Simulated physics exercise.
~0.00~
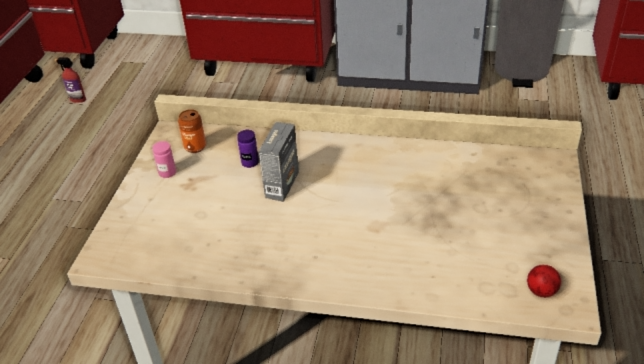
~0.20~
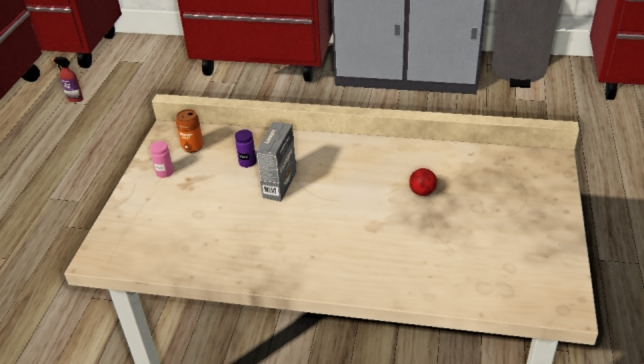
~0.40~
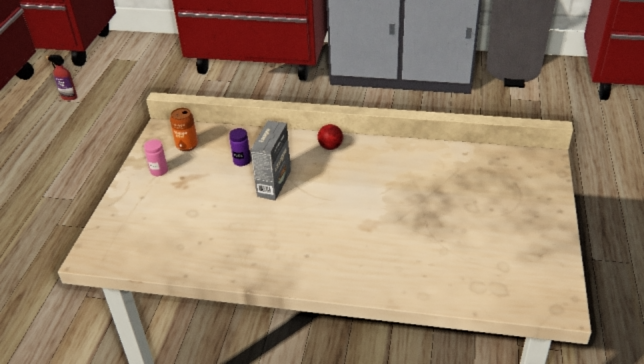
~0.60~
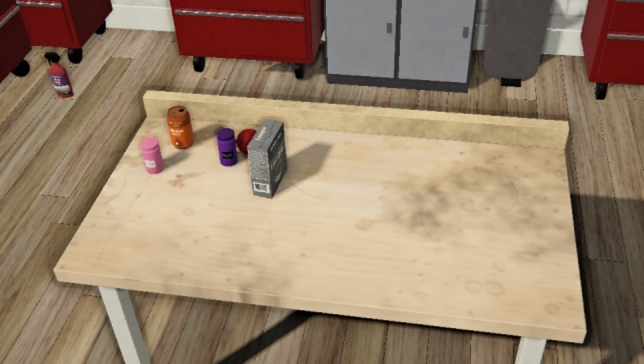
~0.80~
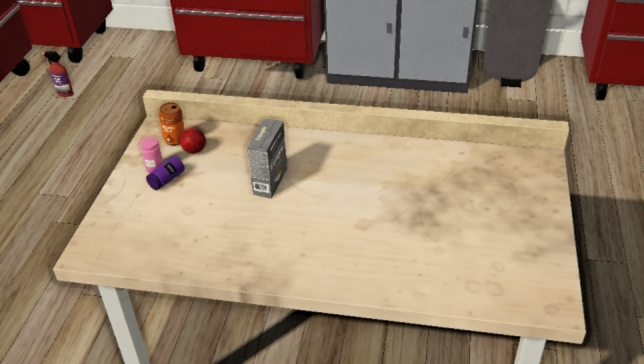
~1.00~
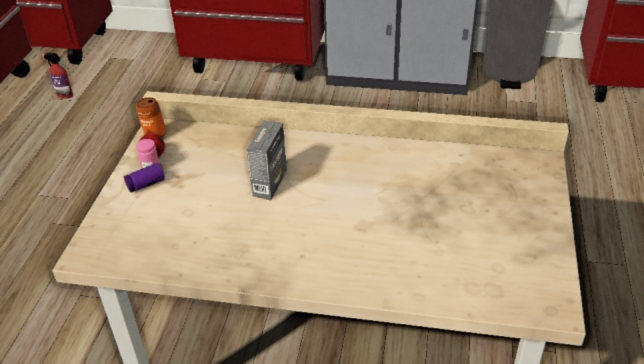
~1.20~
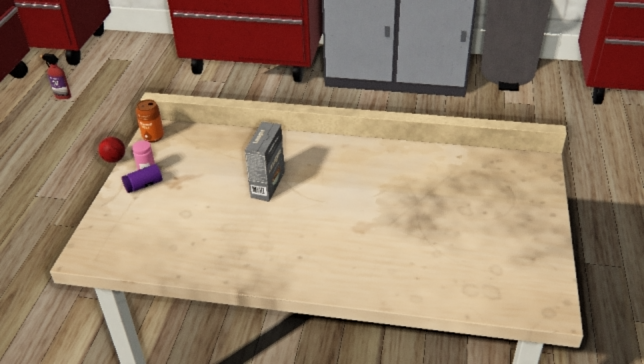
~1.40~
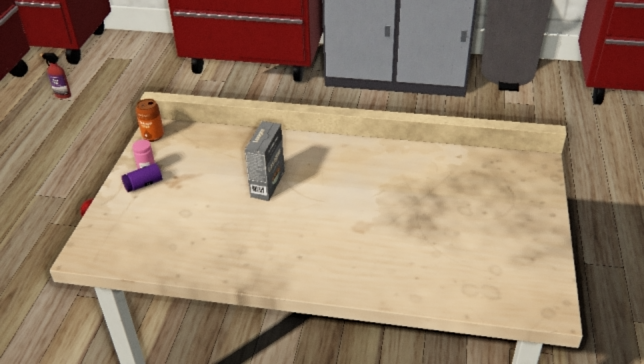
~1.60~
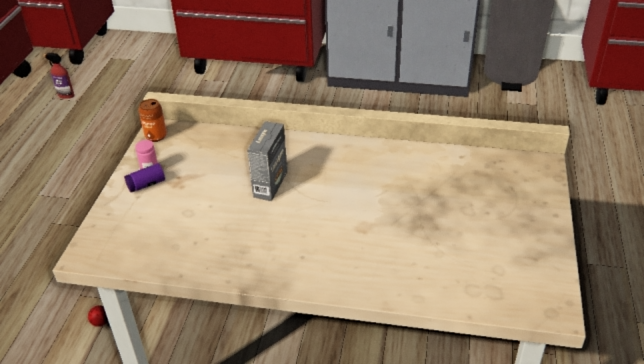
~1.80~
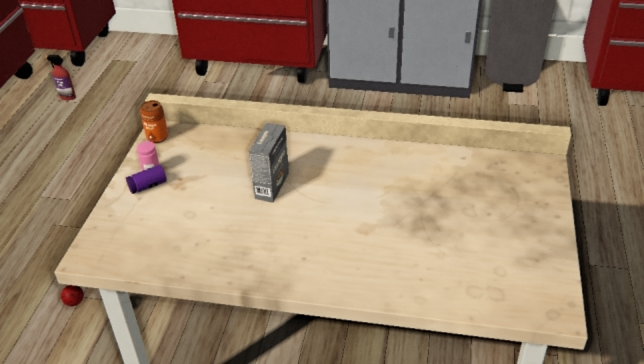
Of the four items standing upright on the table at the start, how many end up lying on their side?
One of them does. The purple shaker ends on its side, while the orange can, the pink shaker and the grey packet still stand.
